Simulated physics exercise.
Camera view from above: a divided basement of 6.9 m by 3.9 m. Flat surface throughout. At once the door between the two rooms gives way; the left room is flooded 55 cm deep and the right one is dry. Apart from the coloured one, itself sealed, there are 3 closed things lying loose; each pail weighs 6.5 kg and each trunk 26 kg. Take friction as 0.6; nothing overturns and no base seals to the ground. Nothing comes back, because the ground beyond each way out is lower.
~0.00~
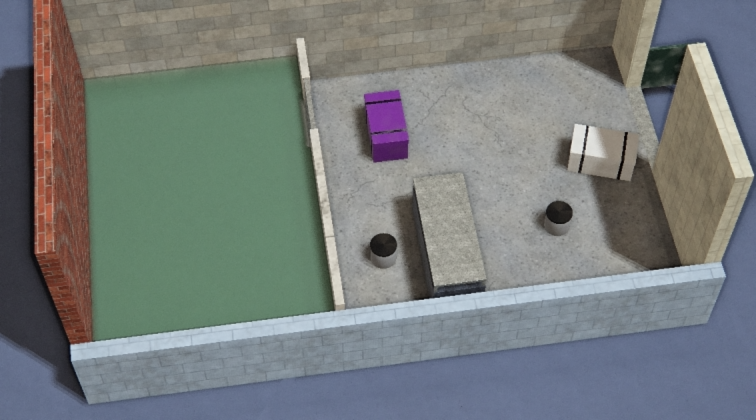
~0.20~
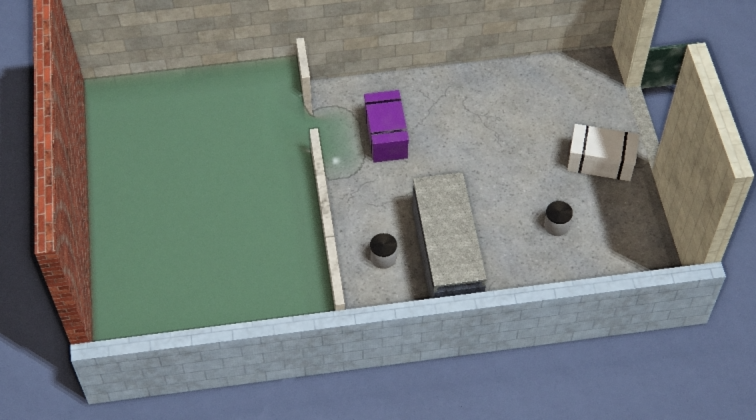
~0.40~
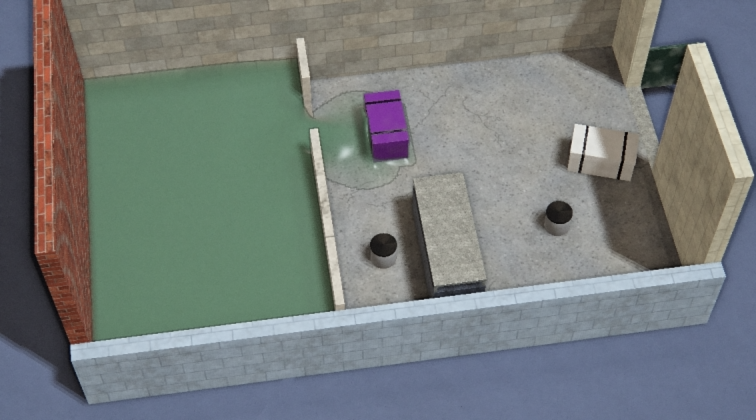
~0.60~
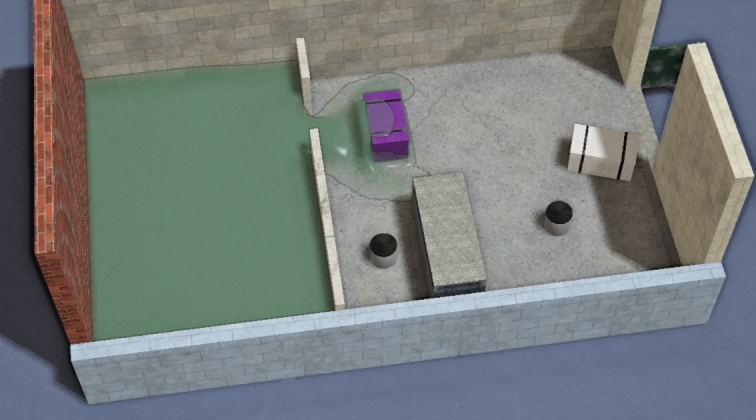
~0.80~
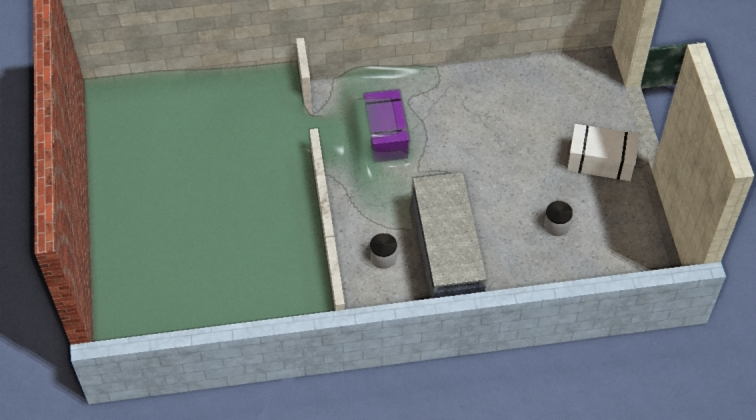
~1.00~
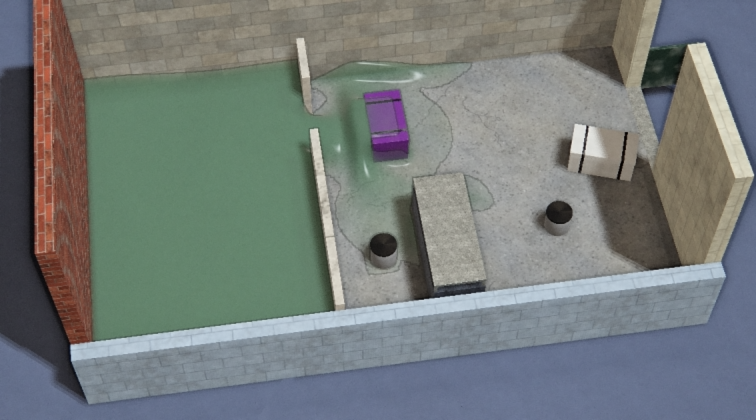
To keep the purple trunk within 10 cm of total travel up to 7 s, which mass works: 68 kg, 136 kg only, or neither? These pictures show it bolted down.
Neither.
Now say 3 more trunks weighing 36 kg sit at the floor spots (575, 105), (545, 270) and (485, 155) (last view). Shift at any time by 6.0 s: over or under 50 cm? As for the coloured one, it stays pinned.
Result by item: Beyond it; within it; within it.
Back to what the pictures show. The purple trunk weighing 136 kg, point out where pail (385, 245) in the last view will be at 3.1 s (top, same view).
(374, 274) or thereabouts.
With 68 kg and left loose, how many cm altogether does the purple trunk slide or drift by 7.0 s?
Close to 350 centimetres all told.
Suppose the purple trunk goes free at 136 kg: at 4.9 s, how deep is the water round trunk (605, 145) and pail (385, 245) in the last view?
I'd estimate 14 cm for the first and 9 cm for the second.
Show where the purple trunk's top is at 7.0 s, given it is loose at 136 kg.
Near (439, 111).
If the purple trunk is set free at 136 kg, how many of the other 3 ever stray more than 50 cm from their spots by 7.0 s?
By my tally, 3.
After 1.4 s the purple trunk would be 96 cm from its start with 68 kg and 30 cm from its start with 136 kg; 12 cm of water round it then.
After 3.1 s the purple trunk would be 215 cm from its start with 68 kg and 67 cm from its start with 136 kg; 12 cm of water round it then.
After 4.9 s the purple trunk would be 294 cm from its start with 68 kg and 67 cm from its start with 136 kg; 13 cm of water round it then.
After 7.0 s the purple trunk would be gone out with 68 kg and 67 cm from its start with 136 kg; 13 cm of water round it then.
